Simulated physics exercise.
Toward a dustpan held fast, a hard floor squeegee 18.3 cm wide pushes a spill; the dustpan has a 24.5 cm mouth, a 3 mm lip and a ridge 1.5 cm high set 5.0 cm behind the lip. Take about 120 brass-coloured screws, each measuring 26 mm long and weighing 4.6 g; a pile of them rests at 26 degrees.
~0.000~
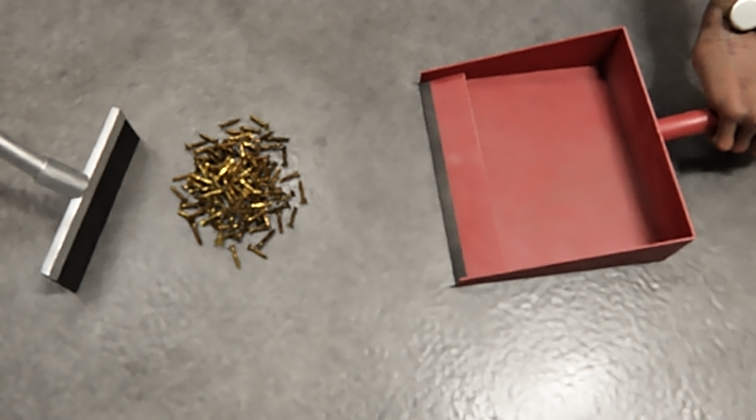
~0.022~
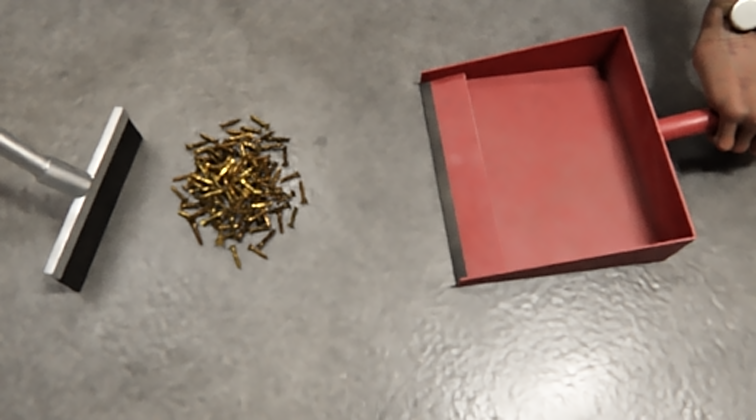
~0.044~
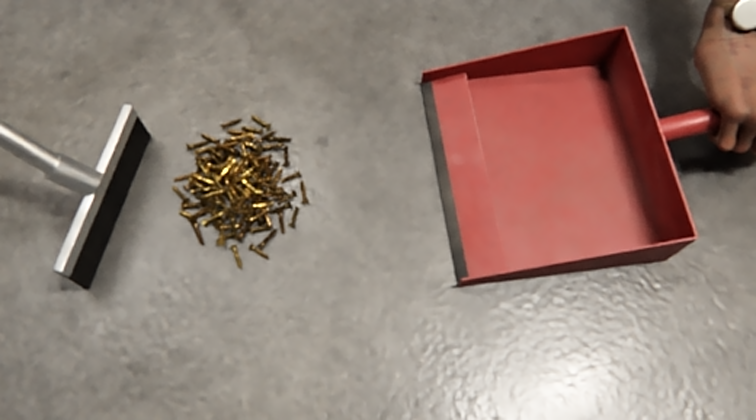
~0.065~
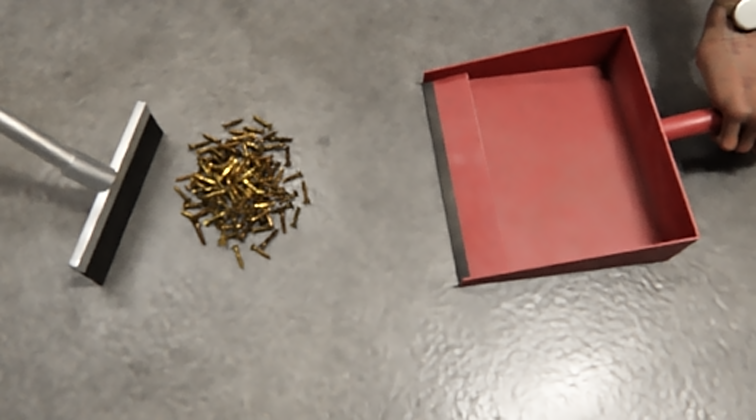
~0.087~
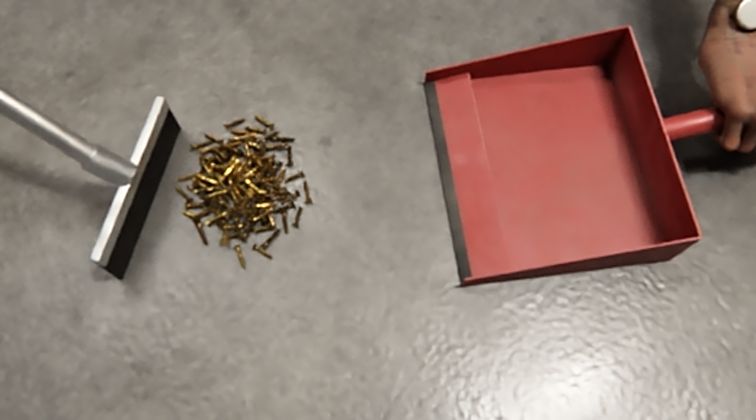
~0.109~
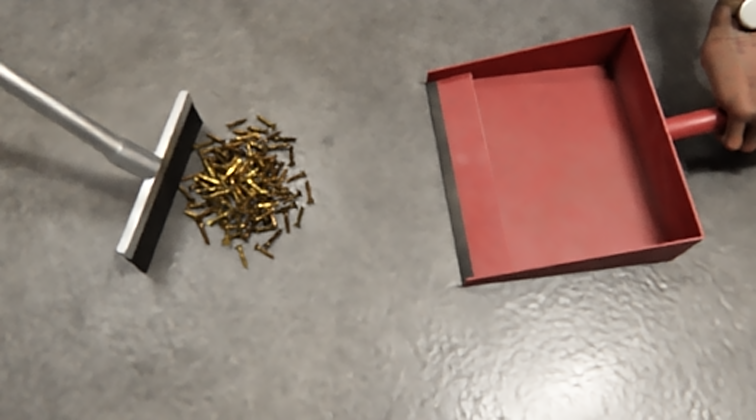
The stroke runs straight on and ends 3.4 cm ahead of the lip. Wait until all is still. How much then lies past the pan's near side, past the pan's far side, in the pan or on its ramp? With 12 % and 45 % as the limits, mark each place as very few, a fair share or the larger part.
My call: Near side: Very few; far side: Very few; pan: A fair share.
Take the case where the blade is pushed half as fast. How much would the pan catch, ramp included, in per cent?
Some 0 %.
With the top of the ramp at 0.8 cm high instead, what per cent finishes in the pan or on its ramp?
Estimated share: Around 20 in a hundred.
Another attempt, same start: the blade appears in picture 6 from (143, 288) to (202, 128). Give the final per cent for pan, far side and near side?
Pan: 35, far side: 5, near side: 20.
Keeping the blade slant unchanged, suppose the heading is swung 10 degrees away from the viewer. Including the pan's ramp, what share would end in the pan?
In that case around 5 per cent.
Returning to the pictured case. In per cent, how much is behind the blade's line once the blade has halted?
I'd say close to 5 per cent.
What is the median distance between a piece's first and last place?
The figure is about 20 cm.
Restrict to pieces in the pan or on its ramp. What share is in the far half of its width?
Some 80 per cent.
After 0.23 s, middle of the blade 17 cm from the lip; 0 % over the lip, far side 0 %, near side 0 %.
After 0.31 s, middle of the blade 9 cm from the lip; 0 % over the lip, far side 5 %, near side 0 %.
After 0.53 s, middle of the blade 7 cm from the lip; 20 % over the lip, far side 5 %, near side 5 %.
In the end, at 1.2 s, near side 5 %, far side 5 %, pan 20 %, in front of the lip or behind the blade 75 %.
